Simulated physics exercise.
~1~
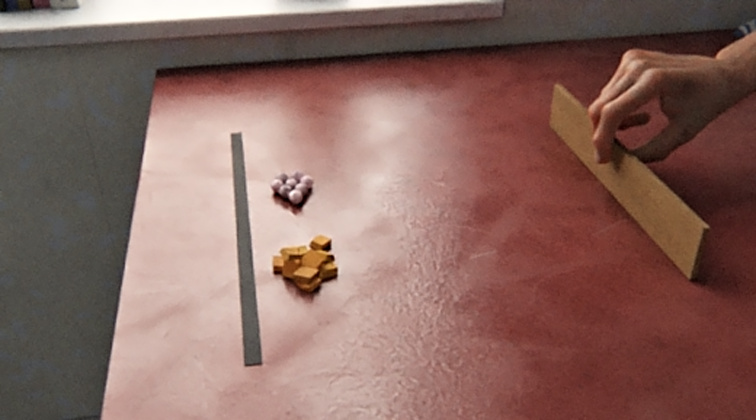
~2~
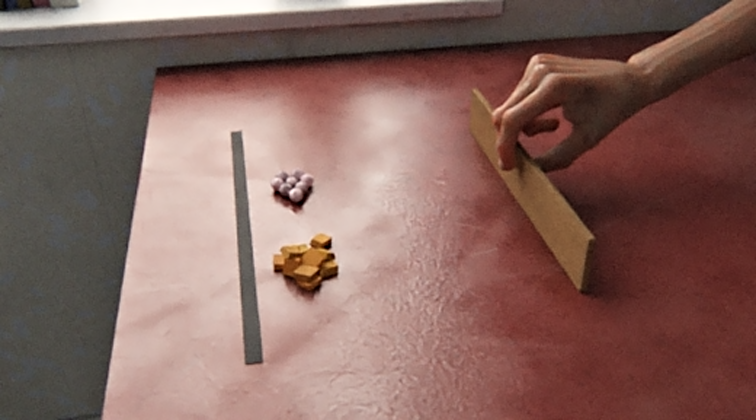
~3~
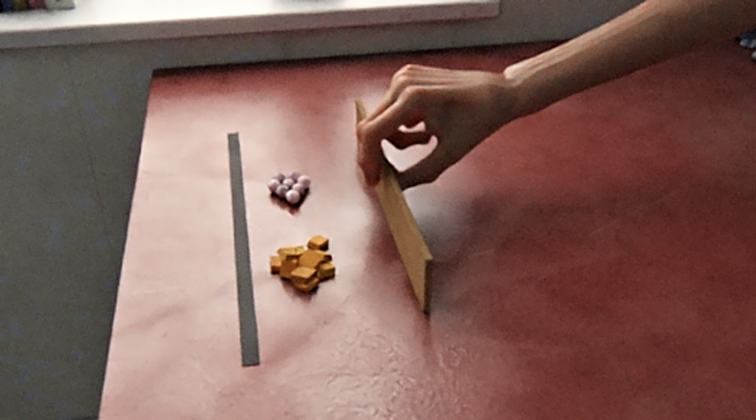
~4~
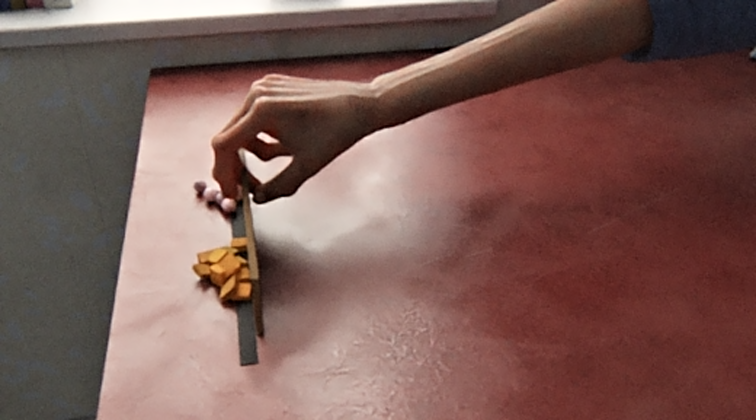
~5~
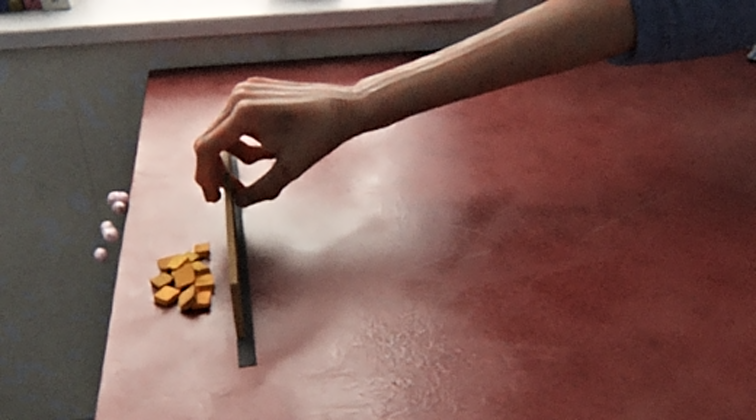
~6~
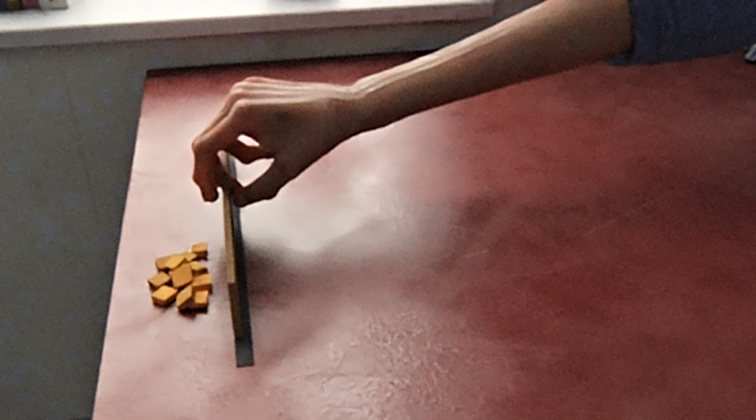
In this clip, a hand slides an upright piece of card leftward across a reddish table, pushing a cluster of small pinkish balls and a pile of orange-brown blocks, then stops at the black tape; the balls go over the left edge while the blocks stay on the table.
